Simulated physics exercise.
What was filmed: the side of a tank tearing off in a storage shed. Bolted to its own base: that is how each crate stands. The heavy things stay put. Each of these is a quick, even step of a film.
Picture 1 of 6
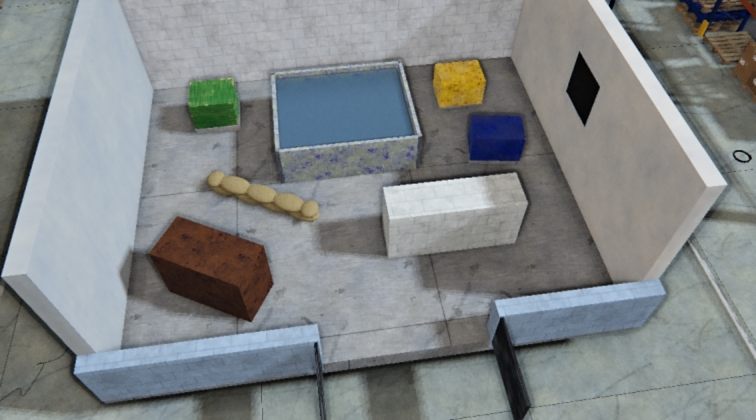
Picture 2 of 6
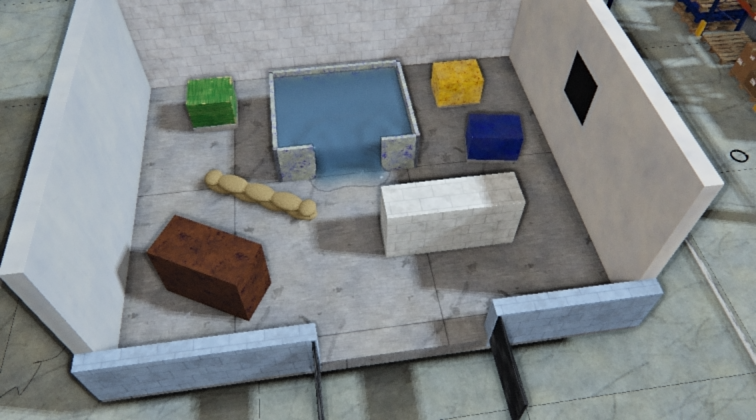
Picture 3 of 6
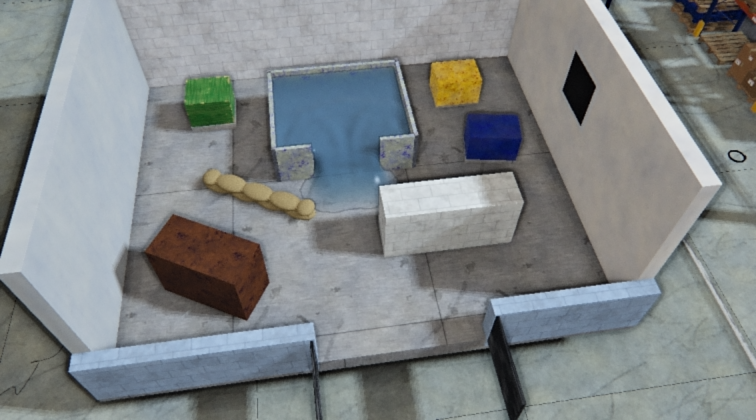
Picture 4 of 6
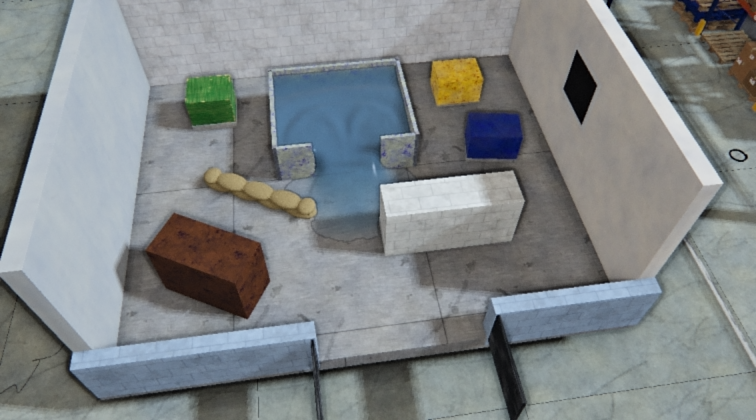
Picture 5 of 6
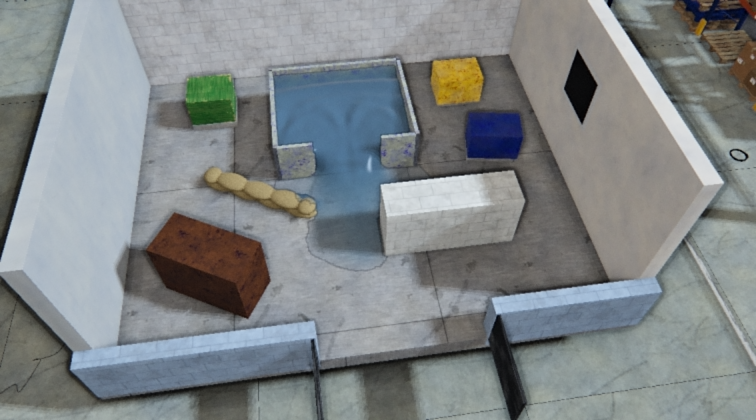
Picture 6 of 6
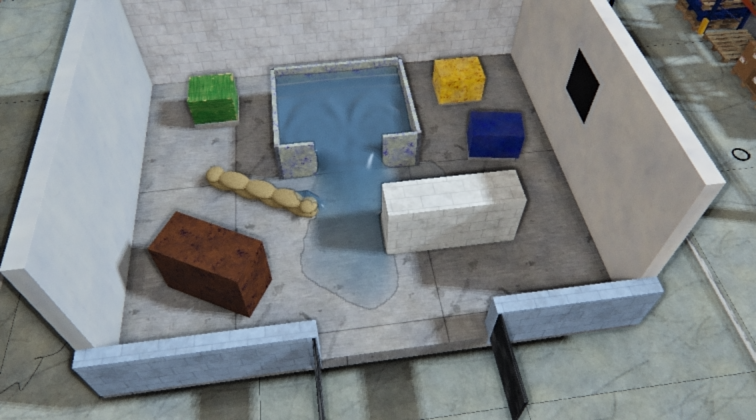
An open tank of still blue water stands against the back wall of a pale-walled storage shed, seen from high above the open front. A green crate sits to its left, yellow and blue crates to its right, with tan sandbags, a brown crate and a long white crate nearer. The tank's front side tears open and water pours through the gap, spreading forward across the grey floor between the sandbags and white crate.
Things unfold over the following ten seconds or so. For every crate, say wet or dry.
The green crate stays above the water. The blue crate is not above the water. The yellow crate is not above the water.
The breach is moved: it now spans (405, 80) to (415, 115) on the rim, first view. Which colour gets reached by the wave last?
Last in line is the one in green.
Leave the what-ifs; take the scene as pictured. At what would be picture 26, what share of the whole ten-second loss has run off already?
Roughly 50 percent of it.
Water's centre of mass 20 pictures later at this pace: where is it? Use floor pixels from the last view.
At about (355, 175).
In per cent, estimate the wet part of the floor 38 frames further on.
It comes to 85 per cent.
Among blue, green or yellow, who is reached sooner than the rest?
Answer: The crate marked blue.
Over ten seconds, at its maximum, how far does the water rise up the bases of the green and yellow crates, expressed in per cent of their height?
Close to 70 per cent, and close to 170 per cent, in that order.
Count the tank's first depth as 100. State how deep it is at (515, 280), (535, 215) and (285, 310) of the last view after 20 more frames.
About 0, 2, 10 %.
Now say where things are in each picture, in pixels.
Still water in the open tank at (343, 107), in the first frame.
Water pours out at (348, 164) and has run to a hidden place, in the second frame.
Water pours out at (347, 164) and has run to a hidden place, in the third frame.
The front is at (340, 237), out from the gap at (347, 163), in the fourth frame.
Water pours out at (348, 163) and has run to (368, 265), in the fifth frame.
The front is at (375, 302), out from the gap at (349, 161), in the sixth frame.
A moment on, water covers 25 % of the floor; the green crate not reached, the blue crate water round its plinth, the yellow crate not reached.
Next, water covers 35 % of the floor; the green crate not reached, the blue crate water round its plinth, the yellow crate not reached.
Then, water covers 55 % of the floor; the green crate water round its plinth, the blue crate water round its plinth, the yellow crate water round its plinth.
Later, water covers 85 % of the floor; the green crate water round its plinth, the blue crate water round its plinth, the yellow crate water round its plinth.
In the end, water covers 100 % of the floor; the green crate stayed above the water, the blue crate was topped, the yellow crate was topped.
